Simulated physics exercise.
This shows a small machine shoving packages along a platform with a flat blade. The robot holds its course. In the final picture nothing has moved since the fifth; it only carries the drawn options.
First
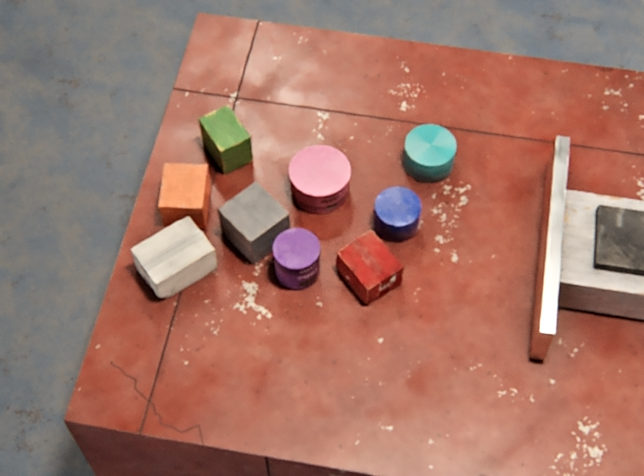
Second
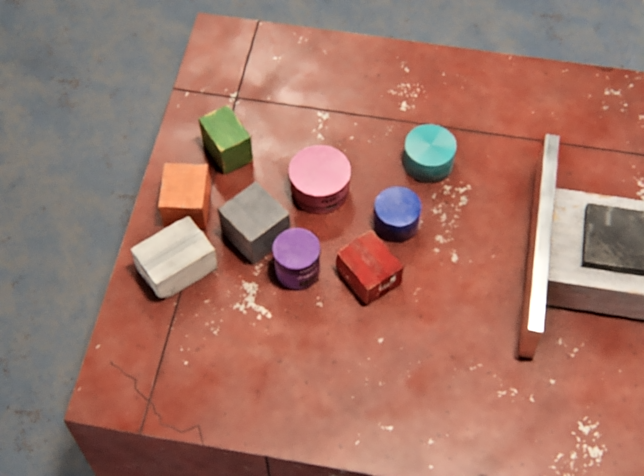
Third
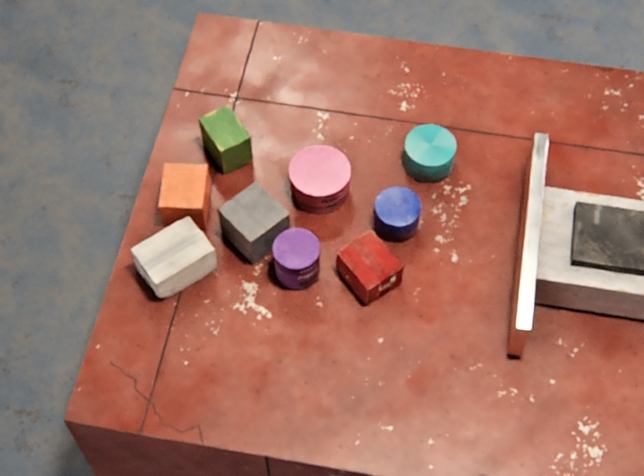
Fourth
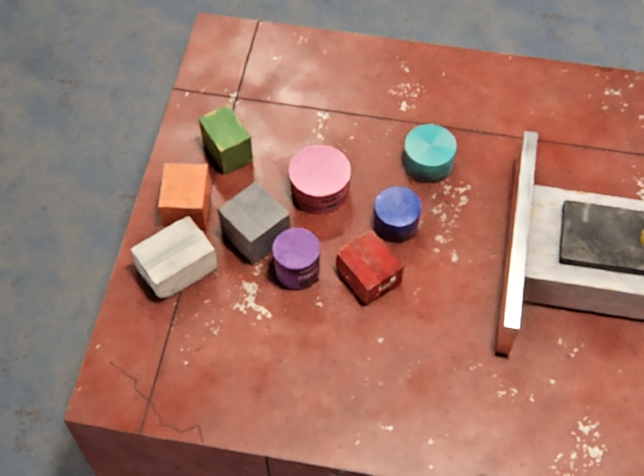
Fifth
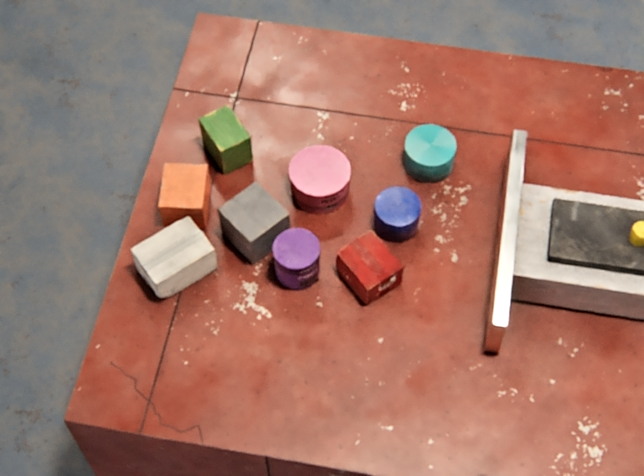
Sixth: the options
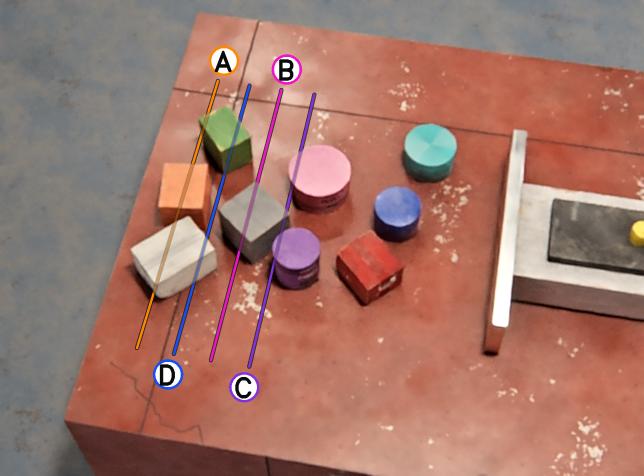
A flat-bladed machine slides slowly left across a red platform toward colourful blocks and cylinders that stay still.
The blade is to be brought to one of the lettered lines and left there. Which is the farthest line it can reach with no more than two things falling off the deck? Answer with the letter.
No farther than D.
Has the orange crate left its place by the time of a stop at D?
Yes.
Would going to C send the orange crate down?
By then, no.
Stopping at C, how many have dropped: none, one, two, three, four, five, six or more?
The count is none.
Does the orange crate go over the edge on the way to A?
By then, yes.
On the marked copy, A at (181, 204); B at (249, 214); C at (284, 220); D at (215, 209).
Following D. Soon after the start, robot (482, 218); turquoise canister (380, 147); red parcel (350, 263).
Later, robot (373, 202); orange crate (174, 194); white box (159, 253).
In the end, robot (294, 190); white box over the edge; orange crate over the edge; two fallen.
As for the rest, A drops four; B is within the limit but short; C is within the limit but short.
